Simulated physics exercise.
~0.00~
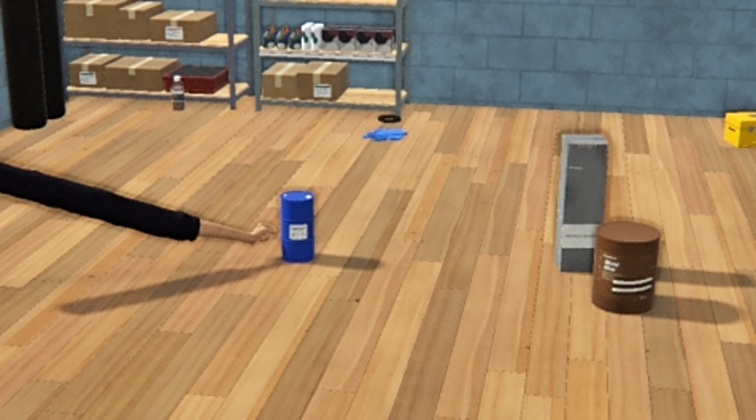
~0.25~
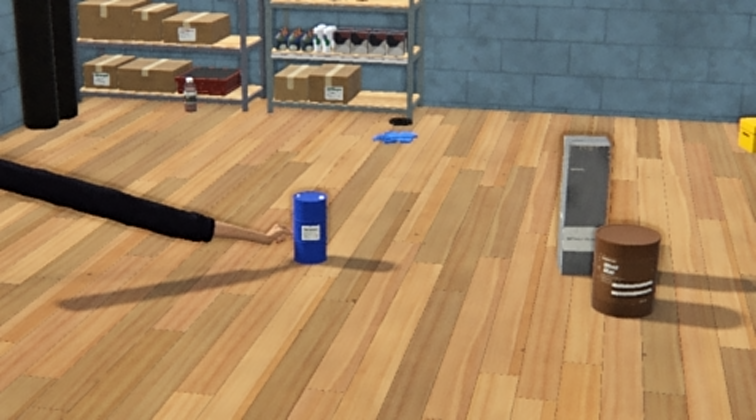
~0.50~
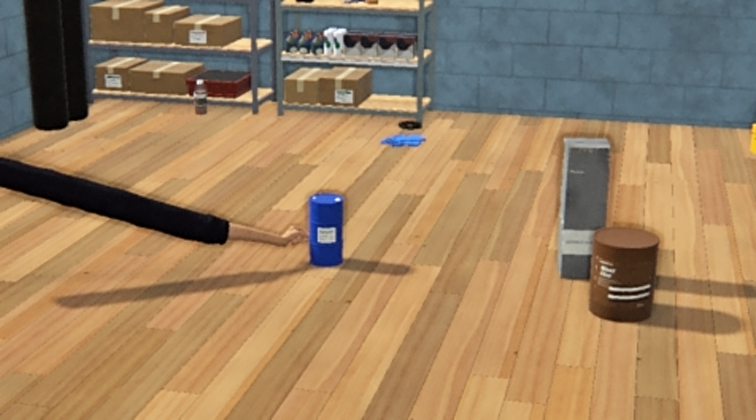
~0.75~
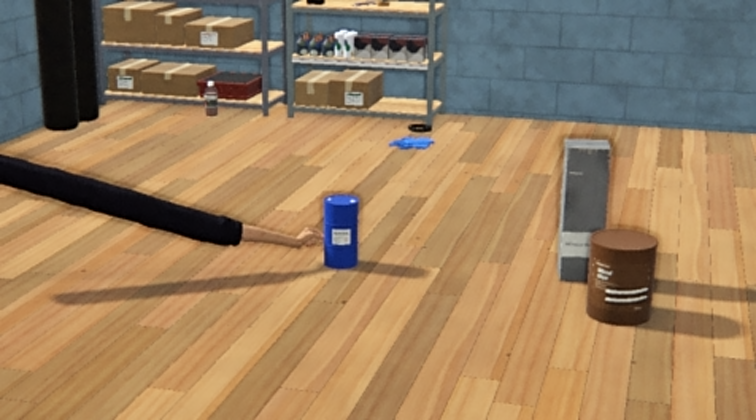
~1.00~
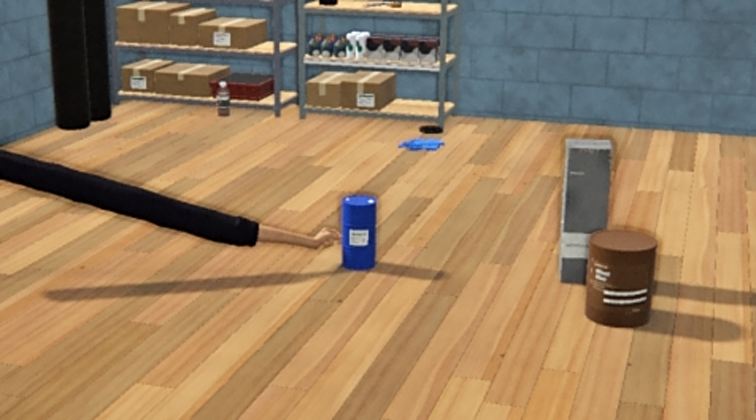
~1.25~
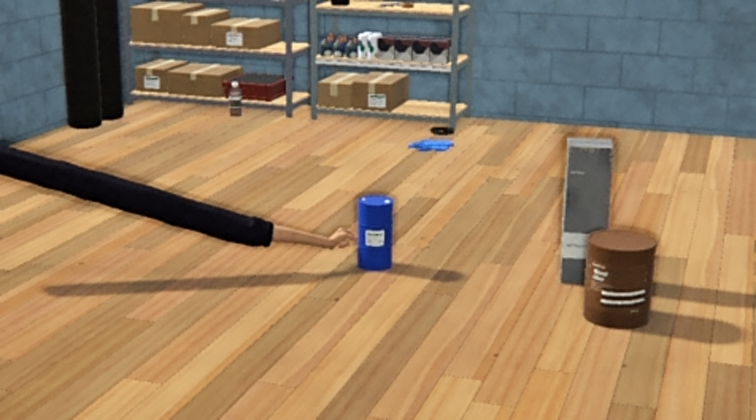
A blue canister slid slowly to the right across a wooden floor as an outstretched hand pushed it from the left, and it ended still upright, closer to a brown pail and a tall grey box that had stayed put.
